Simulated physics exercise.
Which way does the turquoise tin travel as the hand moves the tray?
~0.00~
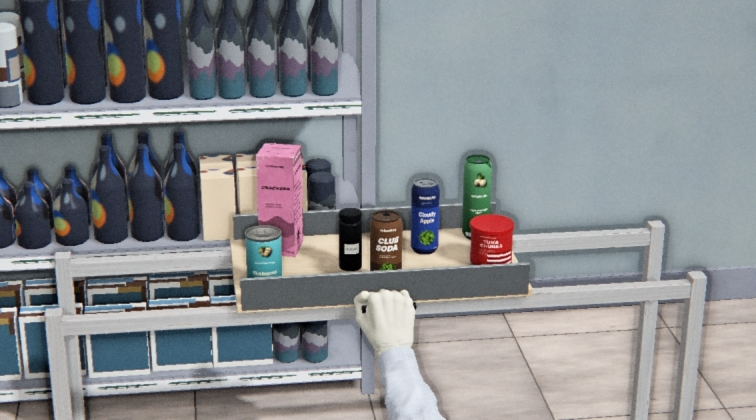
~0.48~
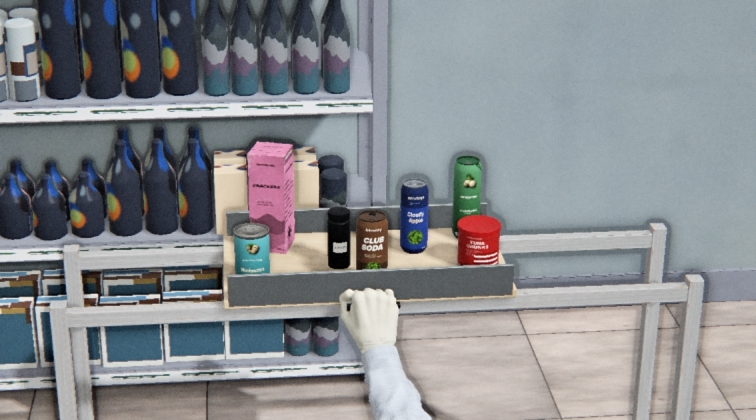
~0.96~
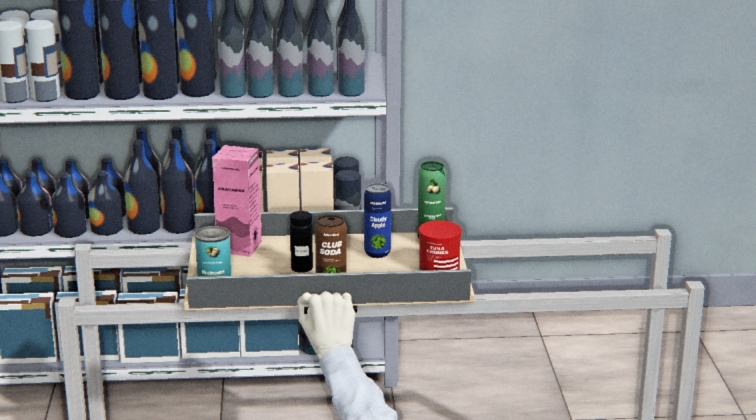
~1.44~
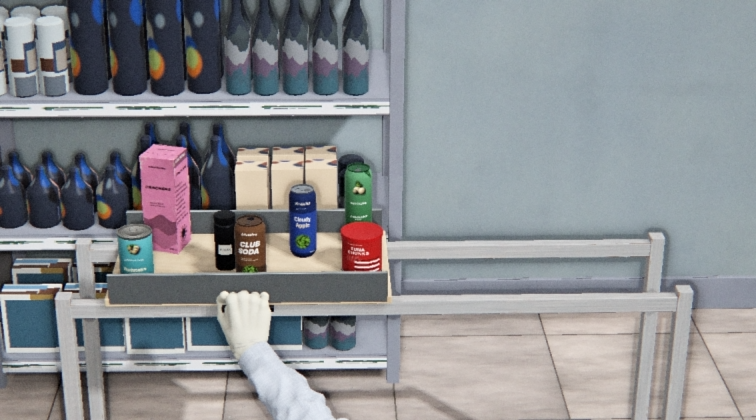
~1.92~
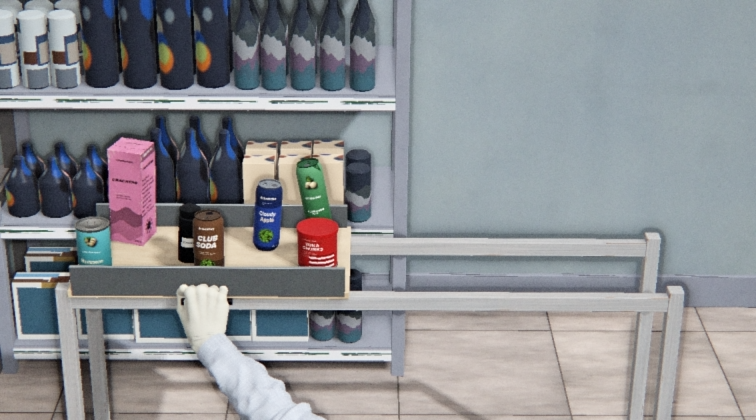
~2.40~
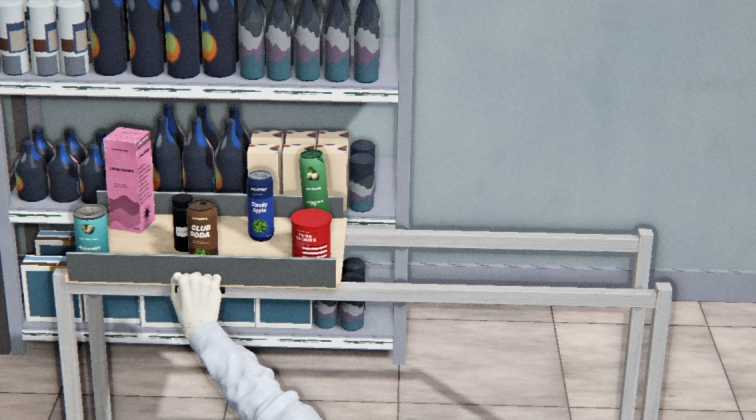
The turquoise tin travels to the left along with the tray.
